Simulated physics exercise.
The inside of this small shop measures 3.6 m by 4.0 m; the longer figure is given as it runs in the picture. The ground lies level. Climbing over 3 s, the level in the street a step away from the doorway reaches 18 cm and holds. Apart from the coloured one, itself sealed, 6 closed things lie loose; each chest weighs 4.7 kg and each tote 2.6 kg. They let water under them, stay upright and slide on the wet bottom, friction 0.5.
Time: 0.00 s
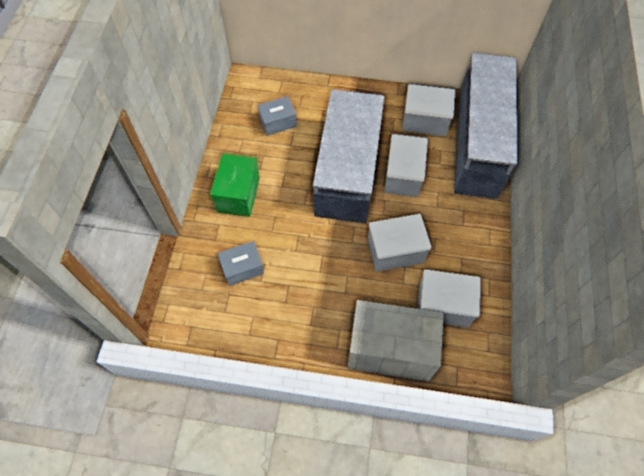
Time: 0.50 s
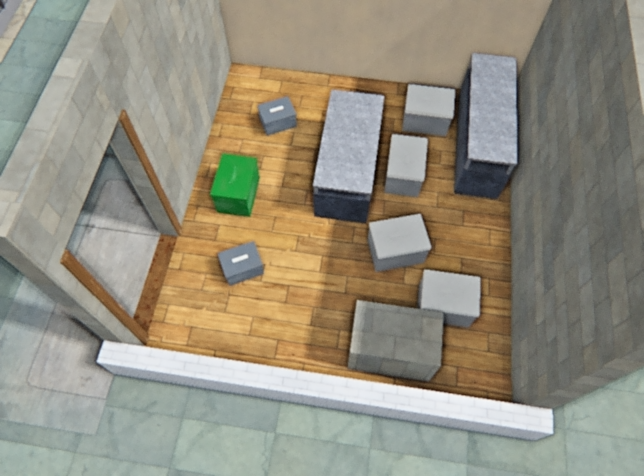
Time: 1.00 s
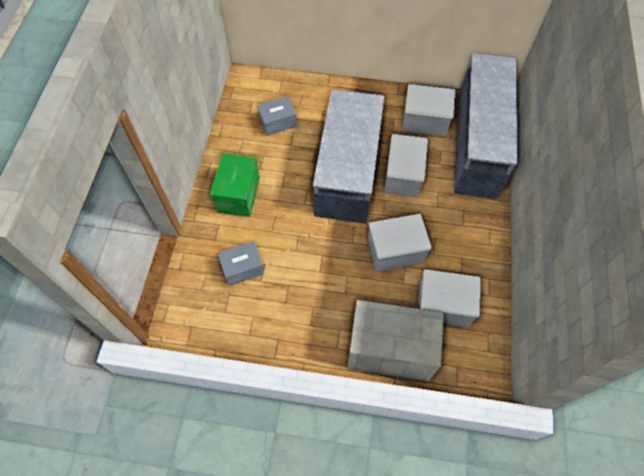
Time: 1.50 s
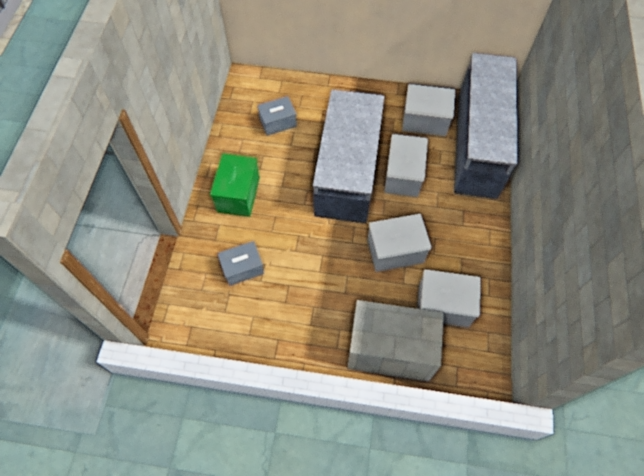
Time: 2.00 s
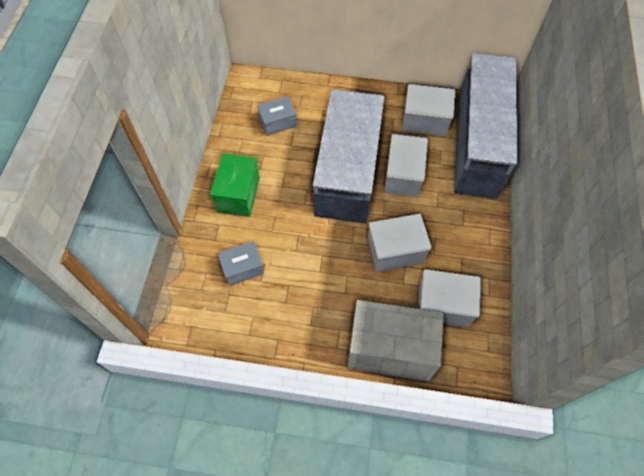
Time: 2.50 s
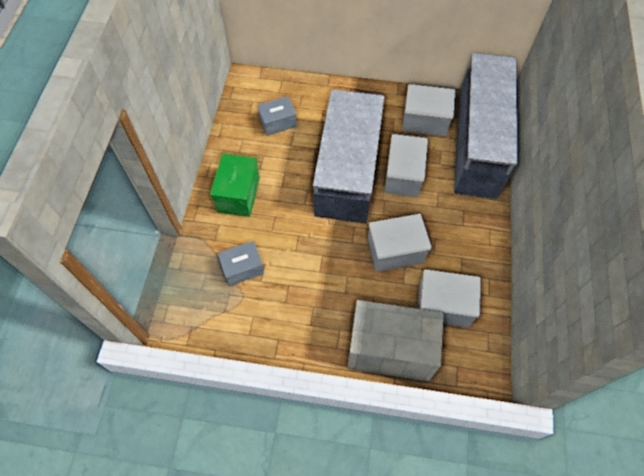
Small shop with wooden floor, green chest and grey boxes standing still, shallow water covering the paving outside and creeping through the doorway.
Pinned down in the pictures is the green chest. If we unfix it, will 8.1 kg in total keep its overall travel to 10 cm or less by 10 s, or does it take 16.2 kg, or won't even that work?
I foresee success with the lighter mass.
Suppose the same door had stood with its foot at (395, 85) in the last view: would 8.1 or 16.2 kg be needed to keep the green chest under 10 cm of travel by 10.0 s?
Just the heavy one.
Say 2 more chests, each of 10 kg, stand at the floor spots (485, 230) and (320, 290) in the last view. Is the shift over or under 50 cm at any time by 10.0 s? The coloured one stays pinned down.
Taking them in order, the first is inside the line and the second is beyond the line.
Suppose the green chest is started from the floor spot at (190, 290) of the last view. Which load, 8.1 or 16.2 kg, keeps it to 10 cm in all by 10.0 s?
Result: Both fail.
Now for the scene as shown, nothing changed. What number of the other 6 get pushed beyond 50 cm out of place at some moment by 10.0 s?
4.
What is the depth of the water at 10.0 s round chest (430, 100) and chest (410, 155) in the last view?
6 and 6 cm.
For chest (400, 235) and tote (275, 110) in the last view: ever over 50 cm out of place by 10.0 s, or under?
First above the mark, second within the mark.
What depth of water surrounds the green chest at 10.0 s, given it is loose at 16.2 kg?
Depth: Approx. 2 cm.
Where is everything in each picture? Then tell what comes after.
In the first picture, the green chest at (234, 176), on the bottom; 0.0 m2 under water; 0 of 7 have shifted.
In the second picture, the green chest at (234, 176) rests on the ground; 0.0 m2 under water; 0 of 7 have shifted.
In the third picture, the green chest at (234, 176) rests on the ground; water covers 0.0 m2; 0 of 7 have shifted.
In the fourth picture, the green chest at (234, 176) rests on the ground; water covers 0.0 m2; 0 of 7 have shifted.
In the fifth picture, the green chest at (234, 176), on the bottom; 0.1 m2 under water; 0 of 7 have shifted.
In the sixth picture, the green chest at (234, 176), on the bottom; water covers 0.6 m2; 0 of 7 have shifted.
After 3.5 s the green chest would be 0 cm from its start with 8.1 kg and 0 cm from its start with 16.2 kg; 0 cm of water round it then.
After 4.5 s the green chest would be 0 cm from its start with 8.1 kg and 0 cm from its start with 16.2 kg; 1 cm of water round it then.
After 7.0 s the green chest would be 0 cm from its start with 8.1 kg and 0 cm from its start with 16.2 kg; 1 cm of water round it then.
After 10.0 s the green chest would be 0 cm from its start with 8.1 kg and 0 cm from its start with 16.2 kg; 2 cm of water round it then.
